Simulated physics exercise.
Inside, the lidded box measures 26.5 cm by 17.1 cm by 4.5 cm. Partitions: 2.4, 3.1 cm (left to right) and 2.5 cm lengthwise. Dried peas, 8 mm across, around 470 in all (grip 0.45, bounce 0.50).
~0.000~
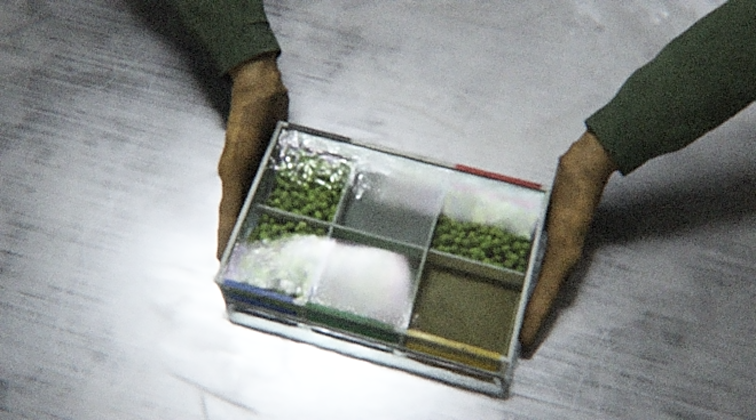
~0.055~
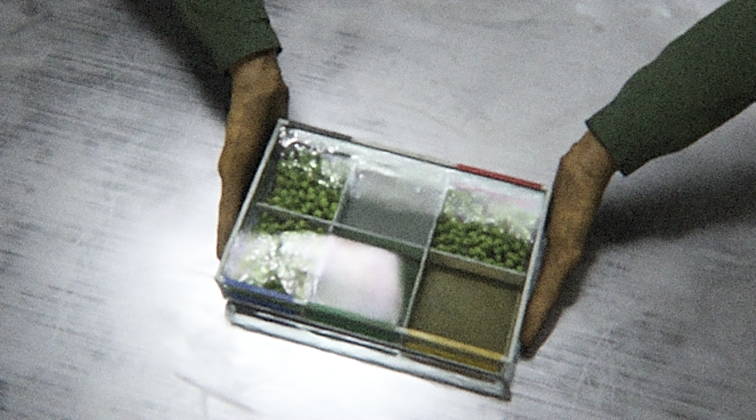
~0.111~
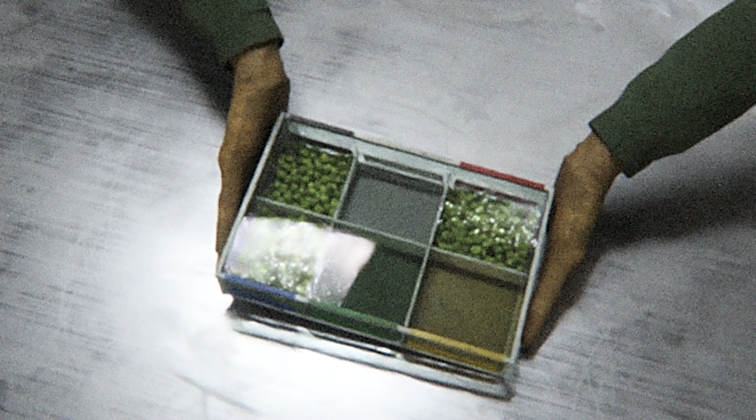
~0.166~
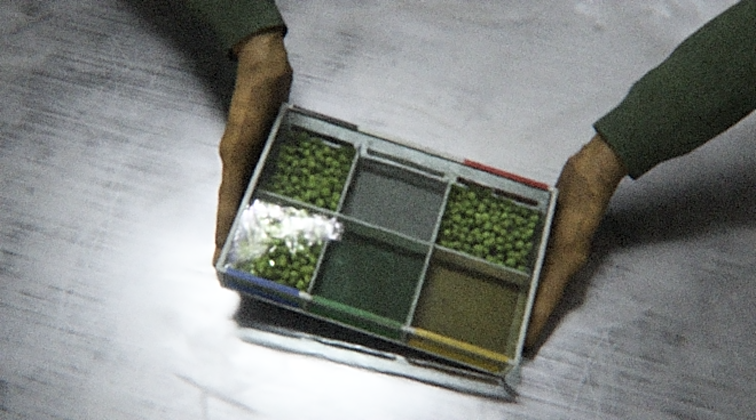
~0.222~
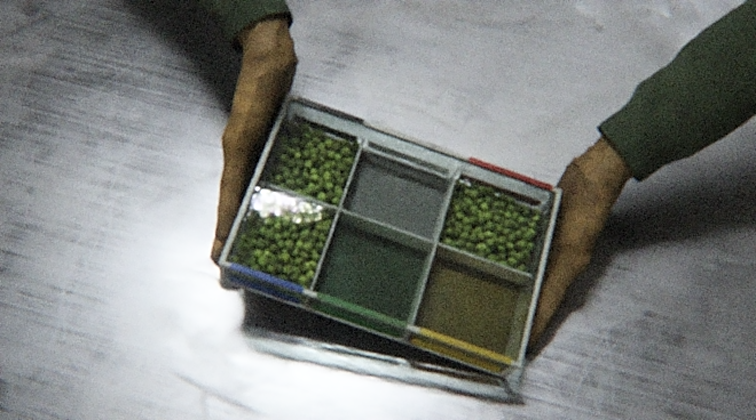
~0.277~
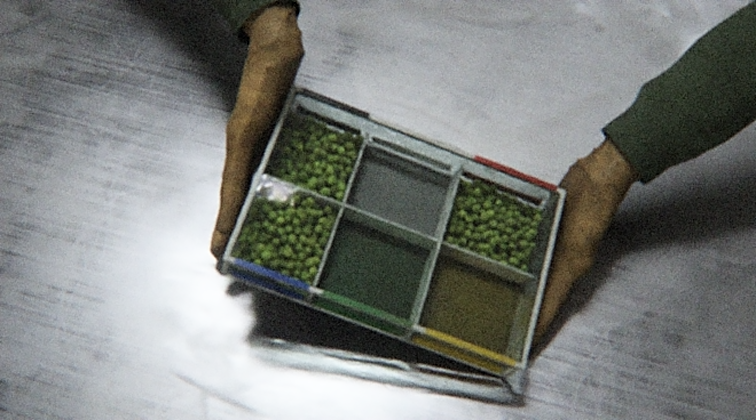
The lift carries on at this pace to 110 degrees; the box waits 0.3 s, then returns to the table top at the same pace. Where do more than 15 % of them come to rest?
Red compartment: Above; blue compartment: Below; green compartment: Below; yellow compartment: Above; white compartment: Below; black compartment: Below.
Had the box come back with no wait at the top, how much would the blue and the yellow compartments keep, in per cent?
Blue 0; yellow 50.
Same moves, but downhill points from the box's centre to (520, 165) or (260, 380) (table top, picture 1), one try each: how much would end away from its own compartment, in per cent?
About 40 and 55 per cent.
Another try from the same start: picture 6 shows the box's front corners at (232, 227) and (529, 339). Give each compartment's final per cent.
Red 60; blue 0; green 0; yellow 0; white 35; black 5.
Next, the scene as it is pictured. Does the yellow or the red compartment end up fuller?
The yellow compartment.
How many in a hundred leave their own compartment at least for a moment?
Roughly 70 per cent.
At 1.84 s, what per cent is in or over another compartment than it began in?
Roughly 70 per cent.
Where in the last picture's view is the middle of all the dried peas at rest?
Near (493, 285).
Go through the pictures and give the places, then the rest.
Box tilt 0 degrees, front corners at (219, 279) and (507, 358); red 35 %, blue 35 %, black 25 %, in the first picture.
Box tilt 1 degrees, front corners at (219, 278) and (508, 358), in the second picture.
Box tilt 4 degrees, front corners at (220, 273) and (510, 359), lowest corner right front, in the third picture.
Box tilt 7 degrees, front corners at (222, 267) and (514, 361), lowest corner right front, in the fourth picture.
Box tilt 11 degrees, front corners at (225, 262) and (517, 363), lowest corner right front, in the fifth picture.
Box tilt 15 degrees, front corners at (229, 257) and (520, 364), lowest corner right front; red 35 %, blue 35 %, black 25 %. The box's pace is about 70 degrees a second, in the sixth picture.
After 1.84 s, tilt 110 degrees; red 40 %, green 15 %, yellow 40 %, white 5 %.
After 2.89 s, tilt 55 degrees; red 45 %, green 5 %, yellow 50 %.
Then, at 3.91 s, tilt 0 degrees; red 45 %, green 5 %, yellow 50 %.
By 4.3 s all is still; red 45 %, blue 0 %, green 5 %, yellow 50 %, white 0 %, black 0 %.
